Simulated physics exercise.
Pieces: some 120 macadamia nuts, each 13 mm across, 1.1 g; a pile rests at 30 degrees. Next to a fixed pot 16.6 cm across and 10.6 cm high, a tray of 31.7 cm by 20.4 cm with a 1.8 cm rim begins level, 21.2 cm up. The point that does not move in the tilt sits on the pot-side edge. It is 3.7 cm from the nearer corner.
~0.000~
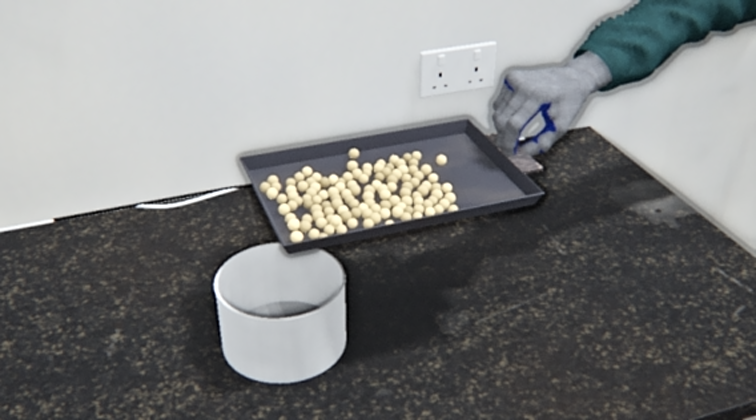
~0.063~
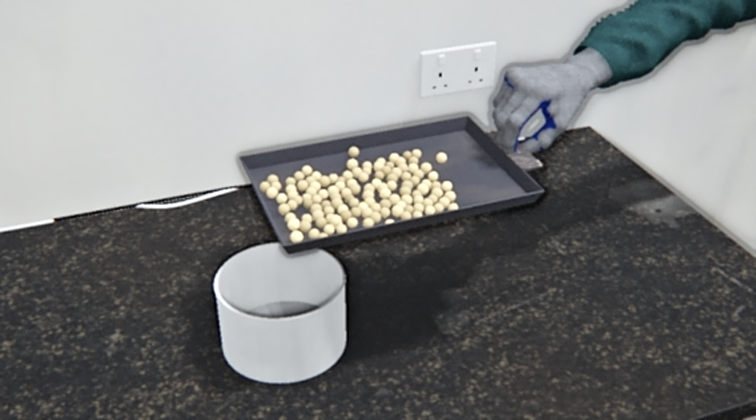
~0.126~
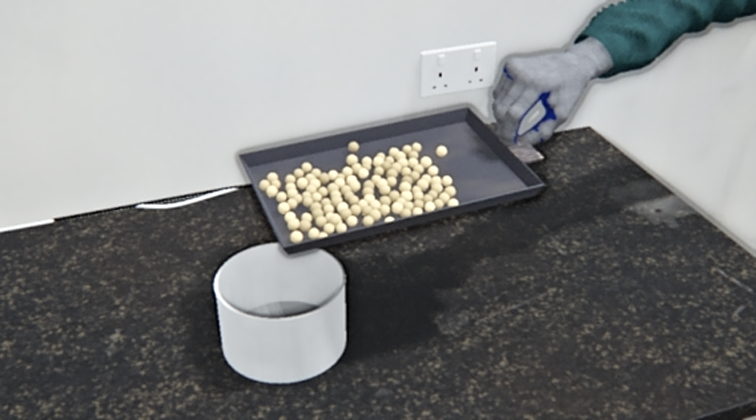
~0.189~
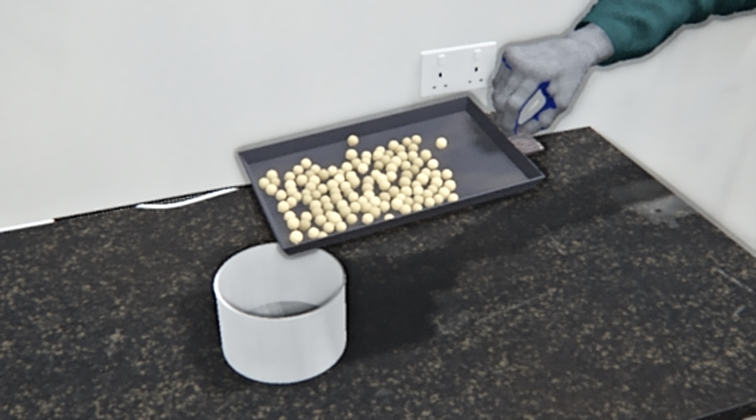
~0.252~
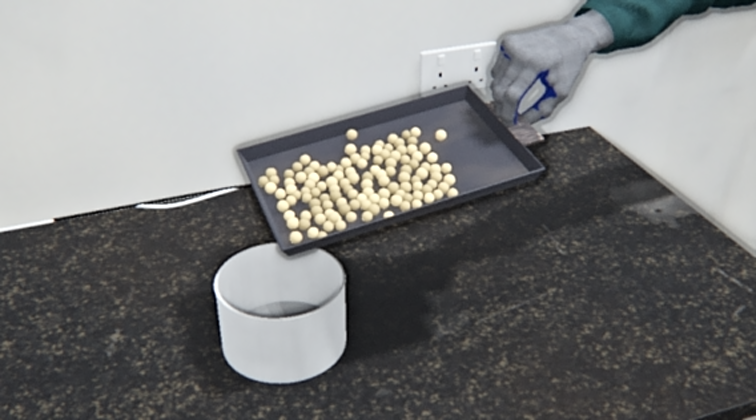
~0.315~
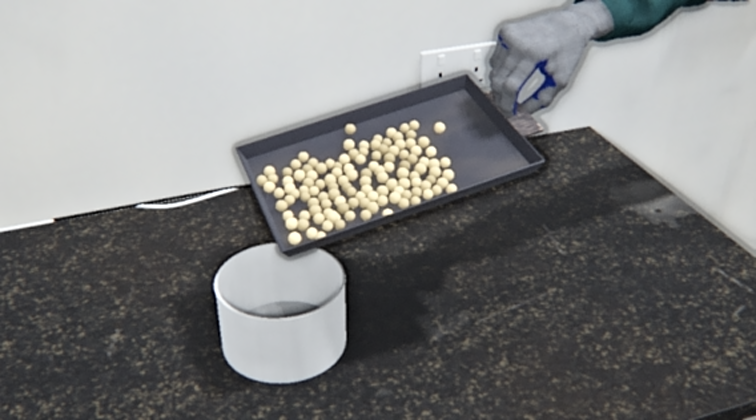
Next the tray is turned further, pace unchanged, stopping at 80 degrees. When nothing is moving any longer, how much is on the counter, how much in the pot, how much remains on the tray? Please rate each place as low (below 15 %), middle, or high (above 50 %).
Counter: High, pot: Low, left on the tray: Low.
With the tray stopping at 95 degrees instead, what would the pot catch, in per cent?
In that case some 0 per cent.
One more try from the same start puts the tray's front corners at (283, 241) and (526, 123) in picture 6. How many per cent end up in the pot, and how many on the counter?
In the pot: 55 per cent; on the counter: 45 per cent.
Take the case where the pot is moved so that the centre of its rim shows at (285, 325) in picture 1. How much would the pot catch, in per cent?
Roughly 95 per cent.
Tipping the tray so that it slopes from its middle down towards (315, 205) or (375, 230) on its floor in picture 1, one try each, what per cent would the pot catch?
Roughly 45 % for the first direction, roughly 0 % for the second.
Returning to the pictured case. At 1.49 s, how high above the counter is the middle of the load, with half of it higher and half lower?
About 22 cm.
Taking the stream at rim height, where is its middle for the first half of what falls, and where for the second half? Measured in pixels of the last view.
I'd mark about (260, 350) for the first half, then (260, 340) for the second.
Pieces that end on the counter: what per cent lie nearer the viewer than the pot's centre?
I'd put it at around 100 per cent.
After 1.02 s, tilt 44 degrees; the tray holds 100 %, the pot 0 %.
After 1.49 s, tilt 65 degrees; the tray holds 65 %, the pot 0 %.
After 2.03 s, tilt 80 degrees; the tray holds 0 %, the pot 0 %.
In the end, at 3.0 s, counter 100 %, pot 0 %, tray 0 %.
